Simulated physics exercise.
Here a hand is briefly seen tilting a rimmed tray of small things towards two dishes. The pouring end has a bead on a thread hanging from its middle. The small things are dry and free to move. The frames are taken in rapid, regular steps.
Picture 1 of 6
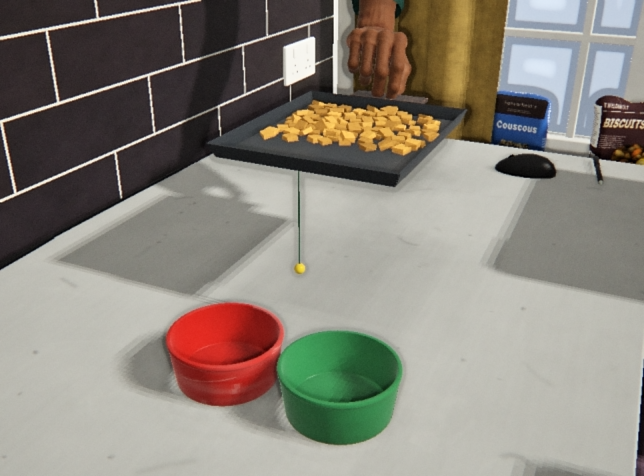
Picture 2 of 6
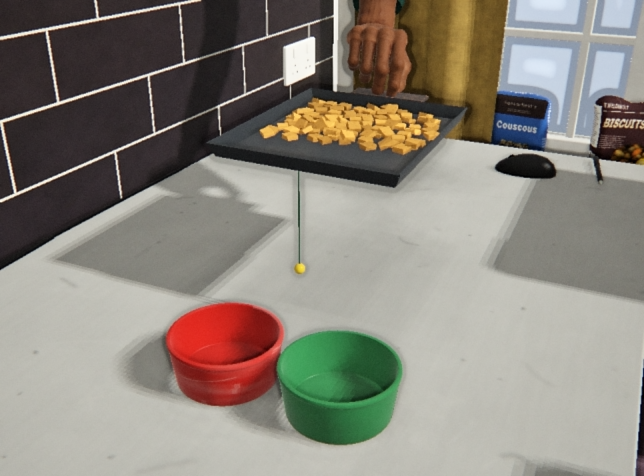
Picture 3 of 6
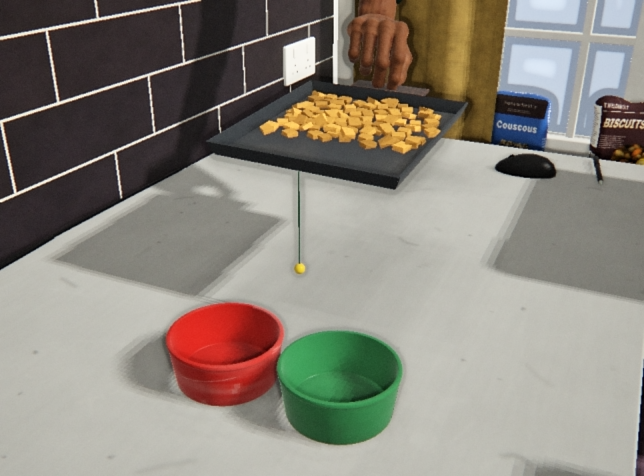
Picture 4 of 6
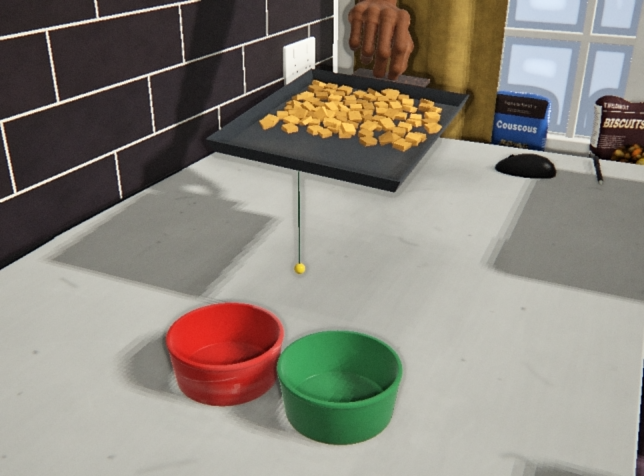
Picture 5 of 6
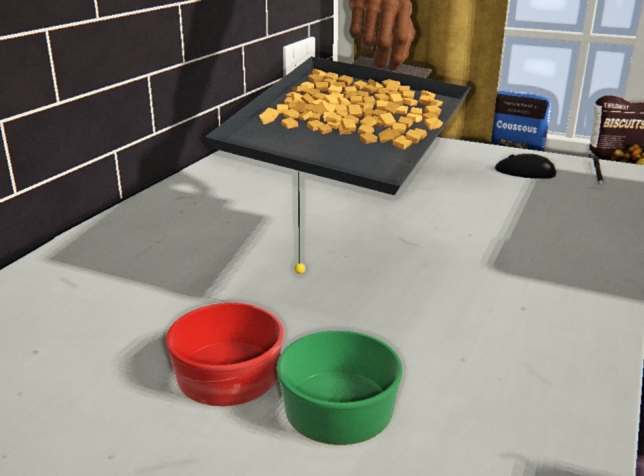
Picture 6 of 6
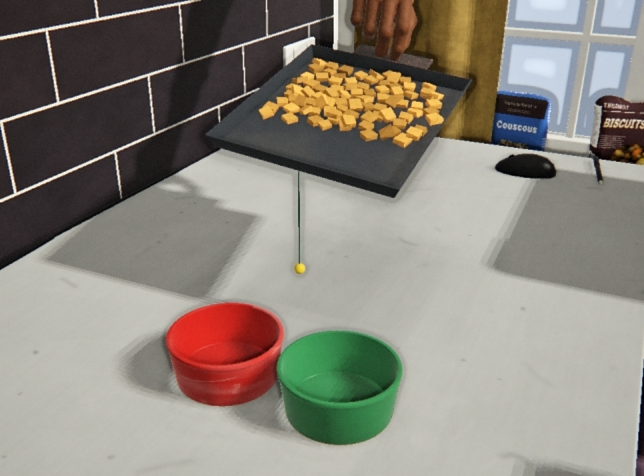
At first, a hand holds a dark tray of golden cereal squares nearly level above a pale counter, behind a red dish and a green dish. The hand then gradually raises the far side, tilting the tray slightly towards the dishes, its front right corner lowest, while the bead hangs still.
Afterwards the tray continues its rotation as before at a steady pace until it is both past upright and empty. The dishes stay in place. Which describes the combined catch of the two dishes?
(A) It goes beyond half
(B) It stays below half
It stays below half (B).
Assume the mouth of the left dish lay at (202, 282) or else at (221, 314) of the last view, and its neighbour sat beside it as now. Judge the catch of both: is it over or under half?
For the two tries in order: Not as much as half, not as much as half.
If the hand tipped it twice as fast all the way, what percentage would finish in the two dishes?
That works out at about 0 percent.
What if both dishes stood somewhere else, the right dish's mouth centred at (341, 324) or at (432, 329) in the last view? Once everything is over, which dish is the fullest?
Trial one goes to the right of the two, trial two to the left of the two.
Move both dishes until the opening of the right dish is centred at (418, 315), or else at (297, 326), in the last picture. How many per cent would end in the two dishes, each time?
First position: Some 80 %; second position: Some 10 %.
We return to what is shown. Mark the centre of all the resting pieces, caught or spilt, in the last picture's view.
About pixel (381, 345).
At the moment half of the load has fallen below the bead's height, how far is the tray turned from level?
Roughly 90 degrees.
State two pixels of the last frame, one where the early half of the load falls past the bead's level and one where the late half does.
Around (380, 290), followed by around (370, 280).
Shortly afterwards, tray tipped steeply; the bulk on the tray; a little in the air.
Next, tray tipped right over; a little on the tray; the bulk outside both; a little in the air.
Some moments later, tray tipped past a quarter turn; the whole lot outside both.
In the end, tray tipped past a quarter turn; none at all in the right dish; none at all in the left dish; the whole lot outside both.
